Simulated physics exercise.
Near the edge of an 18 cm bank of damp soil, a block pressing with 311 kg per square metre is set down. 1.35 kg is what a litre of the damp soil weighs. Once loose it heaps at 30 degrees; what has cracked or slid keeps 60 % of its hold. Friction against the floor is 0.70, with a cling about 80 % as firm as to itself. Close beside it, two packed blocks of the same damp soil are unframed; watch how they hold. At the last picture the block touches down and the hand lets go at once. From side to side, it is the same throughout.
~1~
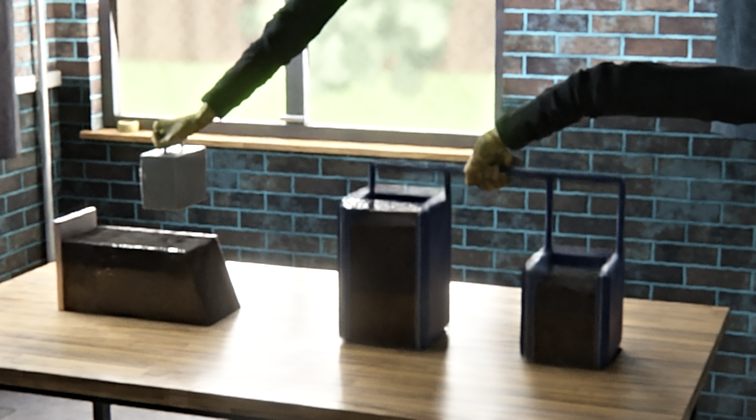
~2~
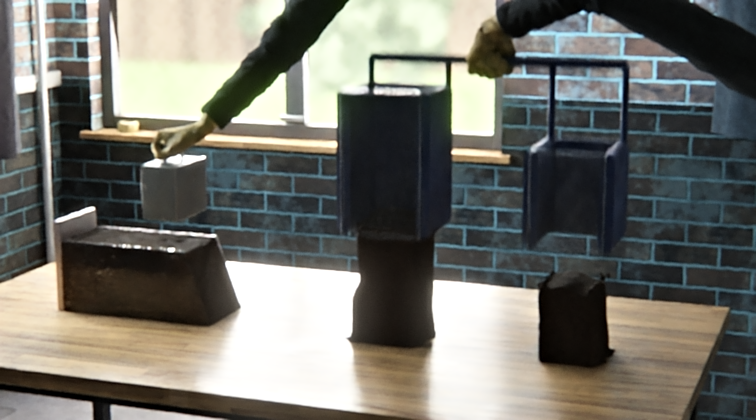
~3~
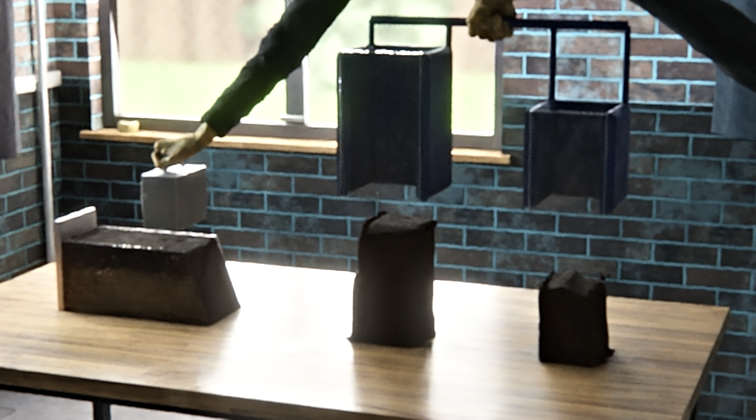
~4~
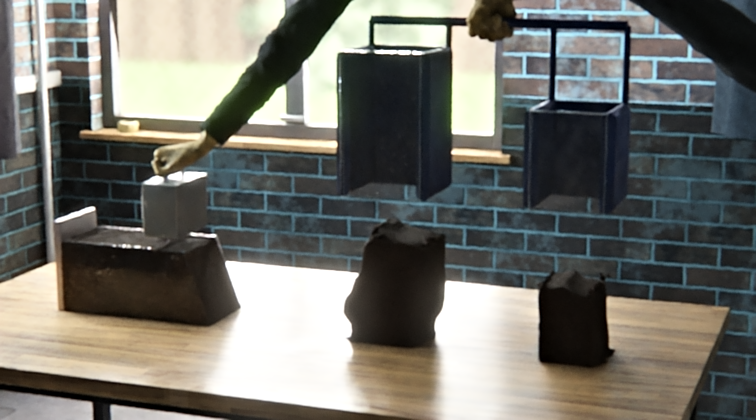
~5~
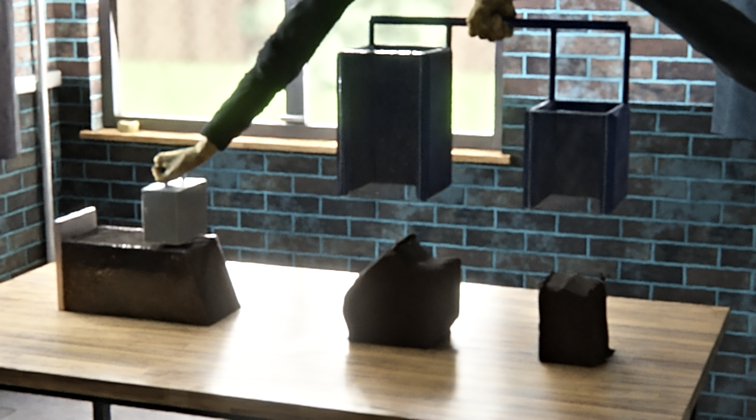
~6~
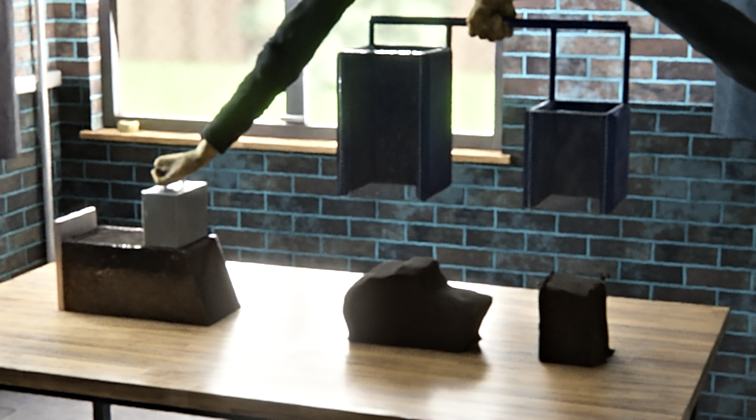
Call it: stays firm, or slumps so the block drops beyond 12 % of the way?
Slumps.
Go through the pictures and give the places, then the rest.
The first picture shows top of the damp soil at (112, 246); blocks stand 28 cm, 17 cm (left to right).
The second picture shows top of the damp soil at (112, 246); blocks stand 28 cm, 17 cm (left to right).
The third picture shows top of the damp soil at (112, 246); blocks stand 27 cm, 17 cm (left to right).
The fourth picture shows top of the damp soil at (112, 246); blocks stand 25 cm, 17 cm (left to right).
The fifth picture shows top of the damp soil at (112, 246); blocks stand 21 cm, 17 cm (left to right).
The sixth picture shows top of the damp soil at (112, 246); blocks stand 18 cm, 17 cm (left to right).
Then, 0.15 s after the last picture, the block is down by 8 % of the bank's height and stands upright.
Then, 0.32 s after the last picture, the block is down by 19 % of the bank's height and leans 3 degrees.
Then, 0.49 s after the last picture, the block is down by 30 % of the bank's height and leans 7 degrees.
Then, 0.67 s after the last picture, the block is down by 36 % of the bank's height and leans 11 degrees.
Then, 0.96 s after the last picture, at the end, the block is down by 36 % of the bank's height and leans 12 degrees.
